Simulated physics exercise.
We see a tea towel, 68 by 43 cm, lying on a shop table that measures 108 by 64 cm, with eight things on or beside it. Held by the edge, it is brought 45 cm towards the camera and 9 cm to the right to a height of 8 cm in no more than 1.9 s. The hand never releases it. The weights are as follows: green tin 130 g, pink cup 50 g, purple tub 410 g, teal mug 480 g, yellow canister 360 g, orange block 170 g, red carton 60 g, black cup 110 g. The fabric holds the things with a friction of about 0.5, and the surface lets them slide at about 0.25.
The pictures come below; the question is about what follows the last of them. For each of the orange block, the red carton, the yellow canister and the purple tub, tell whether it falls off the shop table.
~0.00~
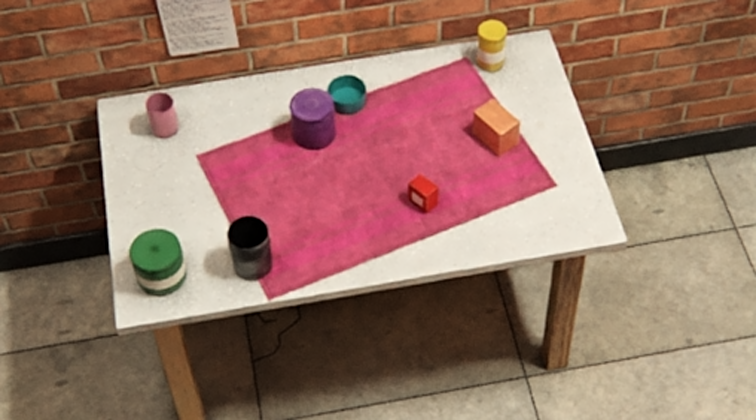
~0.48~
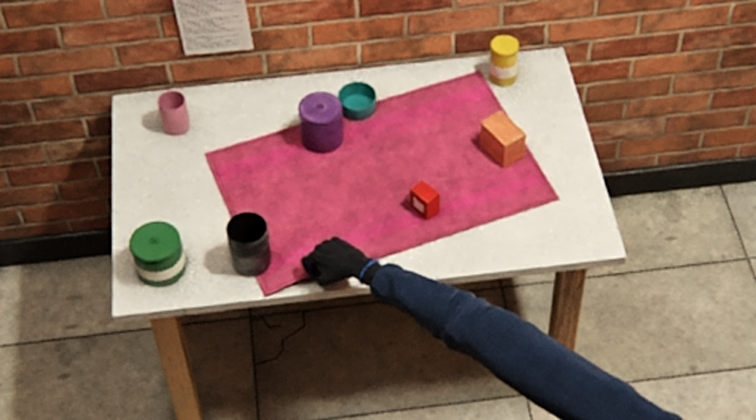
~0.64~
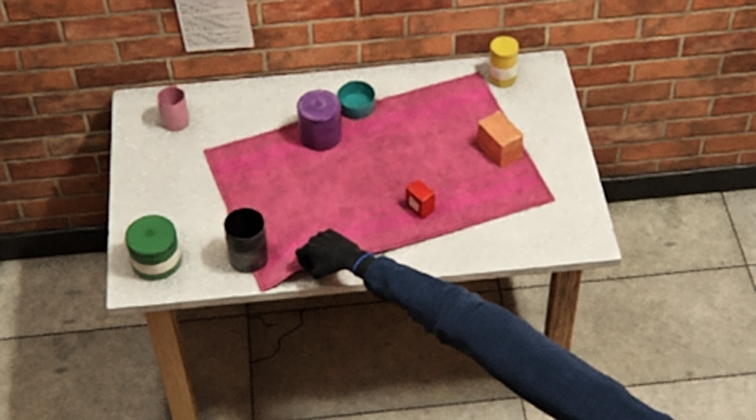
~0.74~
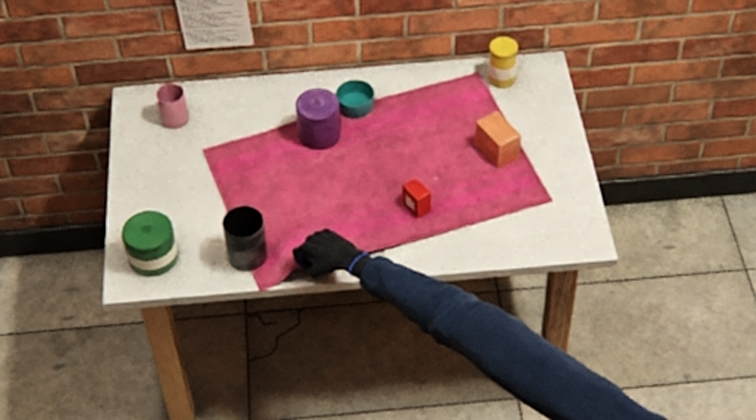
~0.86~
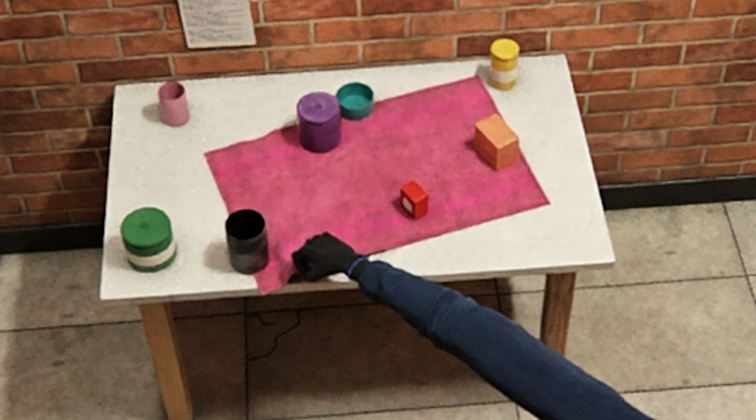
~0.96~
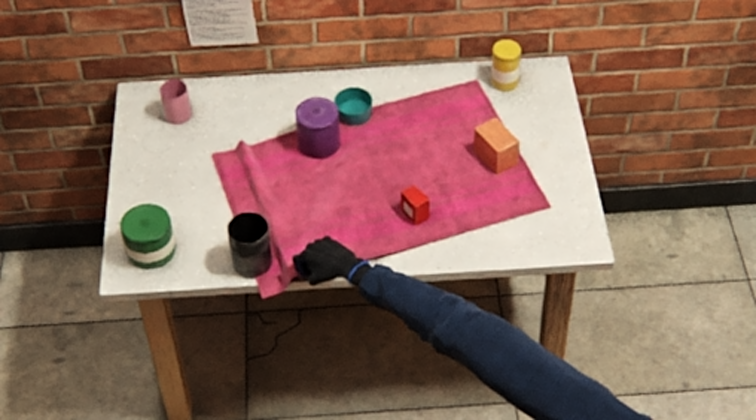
Orange block: Falls; red carton: Falls; yellow canister: Stays; purple tub: Falls.
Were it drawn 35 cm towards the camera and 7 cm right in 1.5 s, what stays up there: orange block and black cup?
Then orange block holds on and black cup is lost over the edge.
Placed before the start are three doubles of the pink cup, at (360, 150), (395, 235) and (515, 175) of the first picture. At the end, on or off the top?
Log, listed order - lost / lost / lost.
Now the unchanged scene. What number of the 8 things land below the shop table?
5 of them.
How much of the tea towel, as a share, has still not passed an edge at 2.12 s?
Roughly 30% of it.
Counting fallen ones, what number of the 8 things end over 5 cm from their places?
5.
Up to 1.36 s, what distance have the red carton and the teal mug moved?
Approx. shift - red carton: 10 cm; teal mug: 15 cm.
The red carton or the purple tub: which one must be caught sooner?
The red one goes first.
At 1.4 s, 85 % of the tea towel is still over the top; purple tub 16 cm off its start, red carton 12 cm off its start, orange block 9 cm off its start.
At 1.7 s, 60 % of the tea towel is still over the top; purple tub 30 cm off its start, red carton 24 cm off its start, orange block 19 cm off its start.
At 2.1 s, 30 % of the tea towel is still over the top; purple tub 43 cm off its start at (299, 248), red carton over the edge, orange block 33 cm off its start at (485, 242).
At 2.5 s, 10 % of the tea towel is still over the top; purple tub over the edge, orange block over the edge, red carton over the edge.
At 4.1 s, 0 % of the tea towel is still over the top; purple tub over the edge, orange block over the edge, red carton over the edge, yellow canister 0 cm off its start at (507, 49).
